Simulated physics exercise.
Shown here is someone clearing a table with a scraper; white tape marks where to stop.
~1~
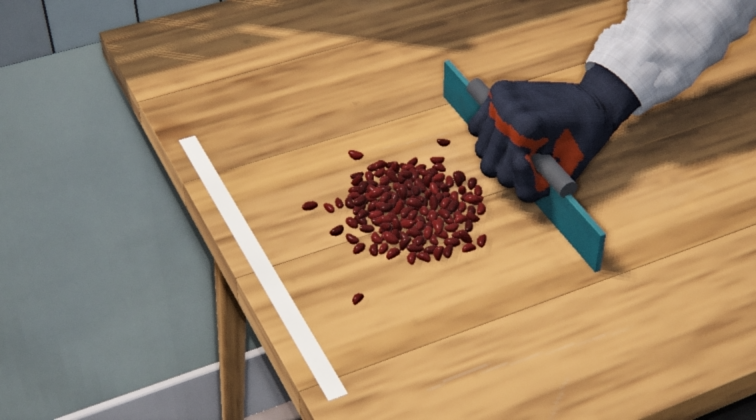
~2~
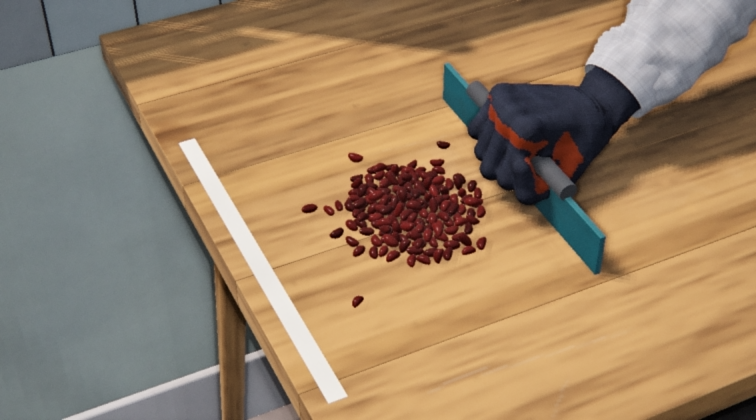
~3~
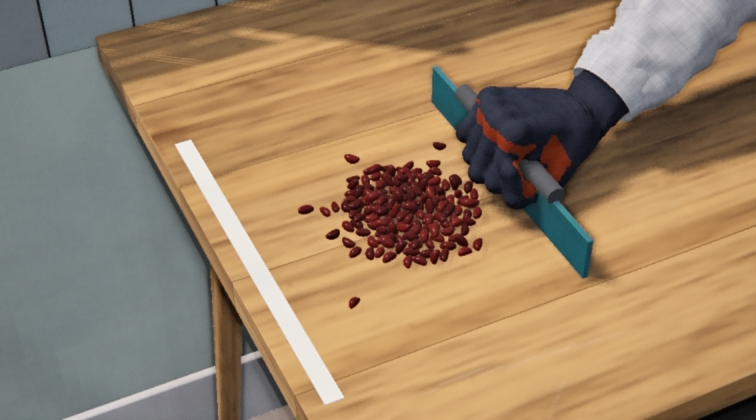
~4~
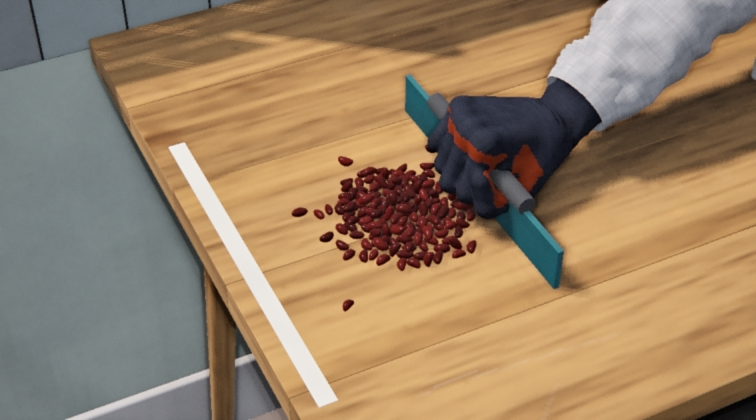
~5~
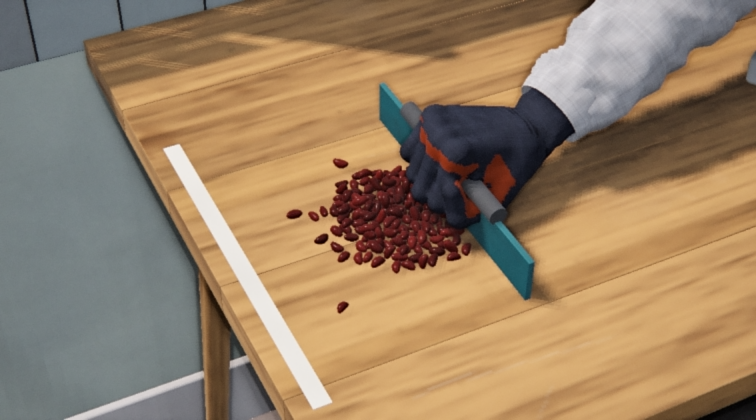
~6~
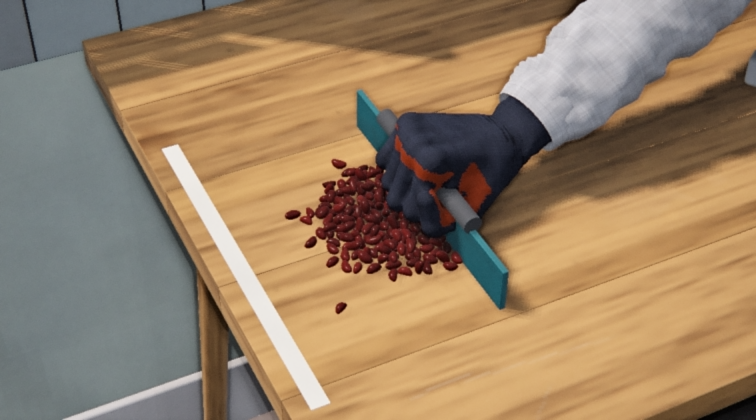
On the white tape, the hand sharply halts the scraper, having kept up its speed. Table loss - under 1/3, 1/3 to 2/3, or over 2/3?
Over 2/3.
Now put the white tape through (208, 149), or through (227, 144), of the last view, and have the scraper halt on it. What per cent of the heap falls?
About 50 % and 20 %.
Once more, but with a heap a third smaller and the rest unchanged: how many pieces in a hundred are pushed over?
It would be roughly 80 percent.
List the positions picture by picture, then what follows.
In the first picture, scraper at (589, 238), at rest; white tape at (194, 150), right by the edge; edge at (231, 270); the heap at (409, 212), kidney beans.
In the second picture, scraper at (588, 241), at rest.
In the third picture, scraper at (576, 245); the heap at (405, 216).
In the fourth picture, scraper at (547, 255).
In the fifth picture, scraper at (518, 266); the heap at (391, 212), a small part pushed along.
In the sixth picture, scraper at (493, 275); white tape at (177, 158); edge at (214, 279); the heap at (379, 217), nearly all pushed along.
Soon, scraper still moving, near (327, 205); heap all on the table, its front near (223, 266).
A while on, scraper stopped at the white tape; heap most over the edge.
Finally, scraper stopped at the white tape; heap most over the edge.
